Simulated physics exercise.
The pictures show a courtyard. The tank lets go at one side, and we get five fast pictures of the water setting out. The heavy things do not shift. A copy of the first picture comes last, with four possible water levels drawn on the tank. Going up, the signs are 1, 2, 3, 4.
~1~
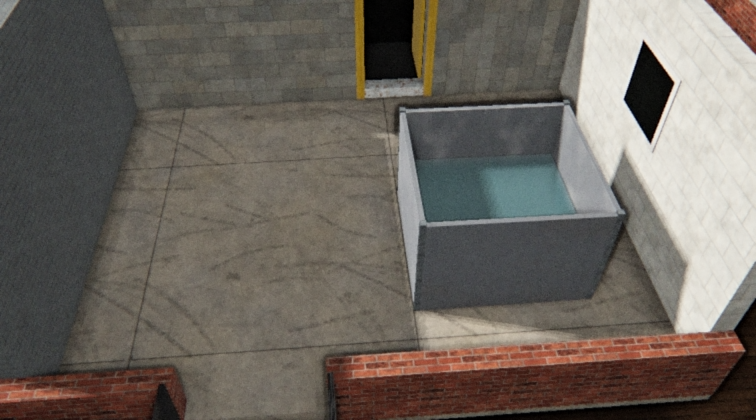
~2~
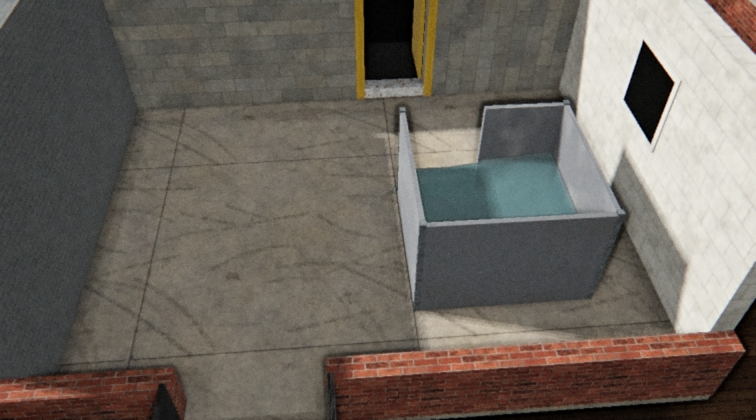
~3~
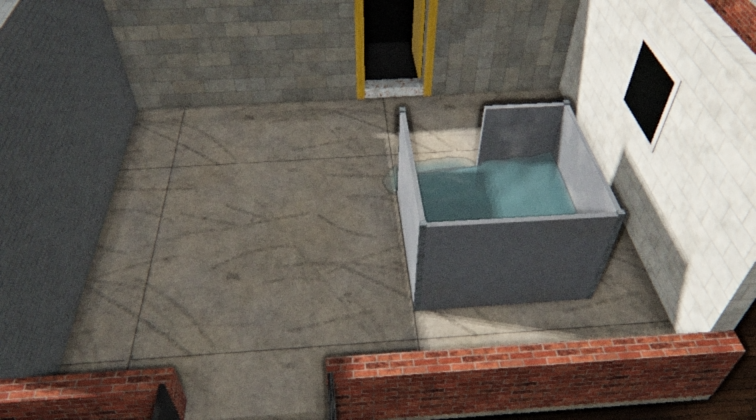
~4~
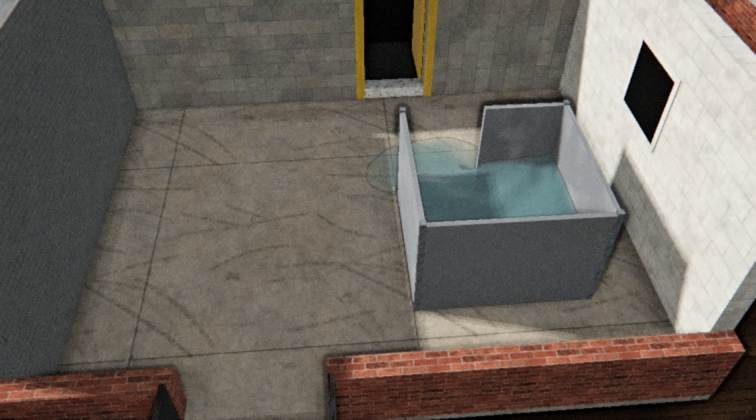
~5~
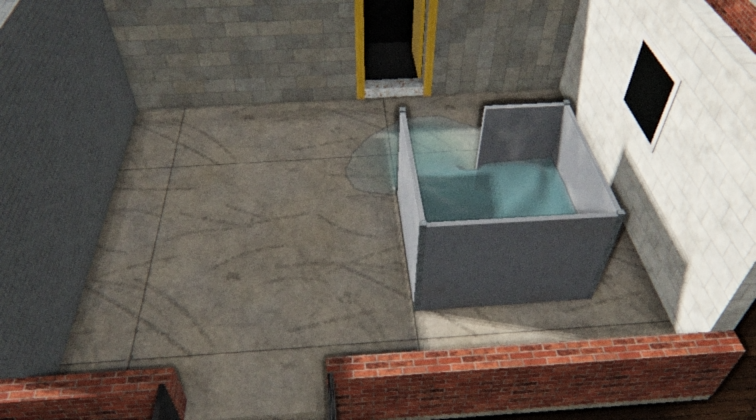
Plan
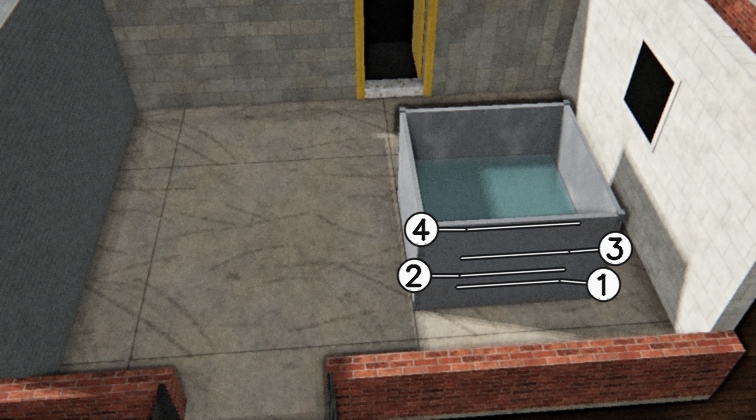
A walled courtyard held a grey tank of still water near a yellow doorway, then part of the tank's back wall disappeared and water spread out through the gap and leftward across the ground.
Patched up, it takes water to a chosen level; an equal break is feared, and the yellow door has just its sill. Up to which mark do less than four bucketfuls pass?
Go for 1.
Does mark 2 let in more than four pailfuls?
Yes, that goes wrong.
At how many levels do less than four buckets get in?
One.
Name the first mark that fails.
Here it is mark 2.
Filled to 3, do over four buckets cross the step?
Yes.
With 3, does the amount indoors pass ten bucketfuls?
Yes, clearly.
In white, 1 at (509, 284); 2 at (511, 272); 3 at (516, 254); 4 at (522, 226); from the bottom up 1, 2, 3, 4.
With 1, a splash gets over, under a bucket.
With 2, about 8 bucketfuls get in.
With 3, dozens of bucketfuls pour in.
With 4, dozens of bucketfuls pour in.
